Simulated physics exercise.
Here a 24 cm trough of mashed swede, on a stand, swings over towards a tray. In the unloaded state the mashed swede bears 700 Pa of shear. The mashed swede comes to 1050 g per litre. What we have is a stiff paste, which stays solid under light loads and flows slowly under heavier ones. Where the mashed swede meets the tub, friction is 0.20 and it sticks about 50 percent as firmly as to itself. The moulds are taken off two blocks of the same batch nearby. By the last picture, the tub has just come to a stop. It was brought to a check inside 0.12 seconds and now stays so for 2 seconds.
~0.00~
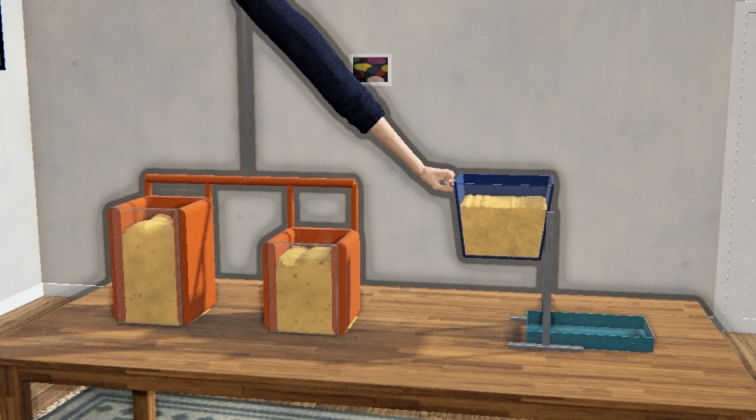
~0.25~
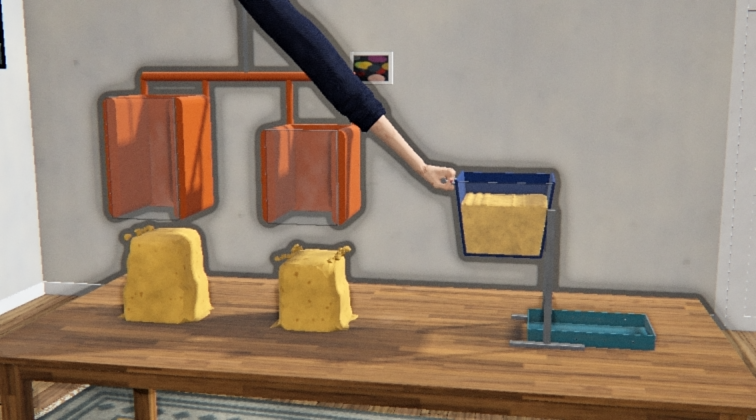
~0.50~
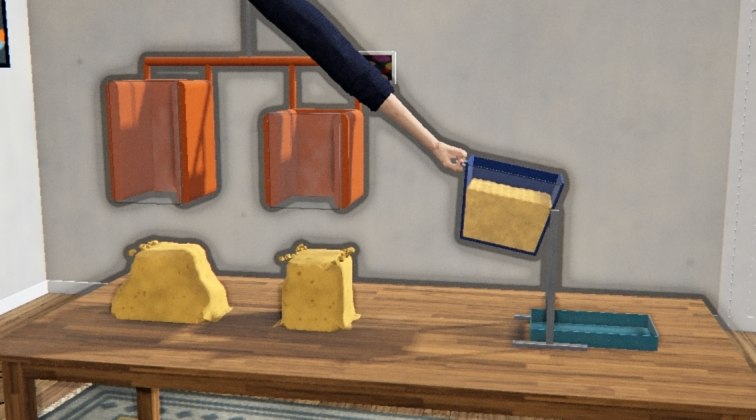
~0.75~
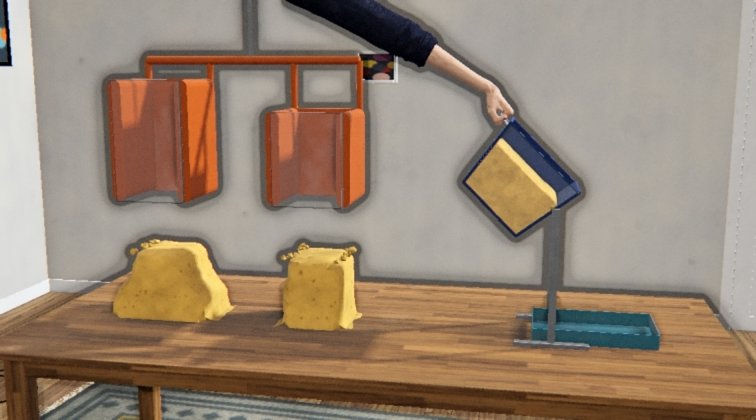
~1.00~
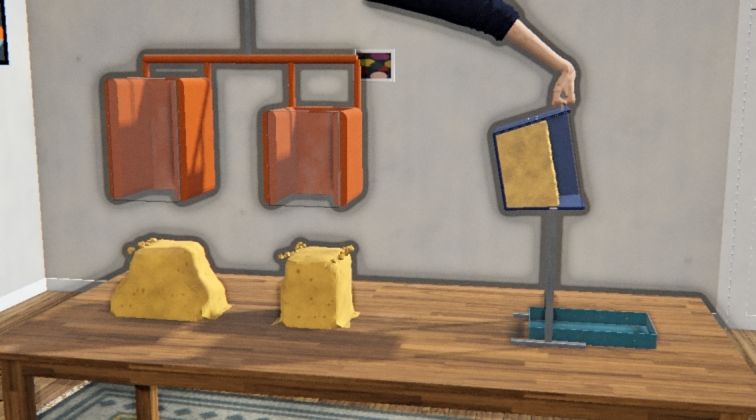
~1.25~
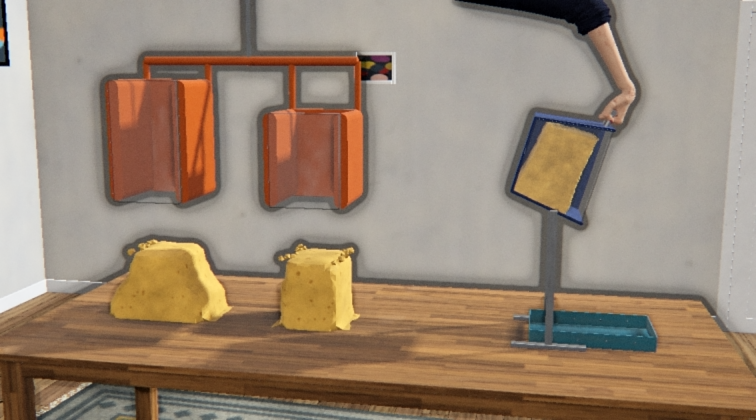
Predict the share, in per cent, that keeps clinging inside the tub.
I would say roughly 0 percent.
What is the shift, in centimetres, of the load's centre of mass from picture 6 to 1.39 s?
The distance comes to some 8 cm.
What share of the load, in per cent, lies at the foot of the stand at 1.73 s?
30 per cent.
By 1.39 s, the tub is at 106 degrees and holds 85 %.
By 1.56 s, the tub is at 106 degrees and holds 24 %.
By 1.73 s, the tub is at 106 degrees and holds 0 %.
By 1.90 s, the tub is at 106 degrees and holds 0 %.
By 3.25 s, at the end, the tub is at 106 degrees and holds 0 %.
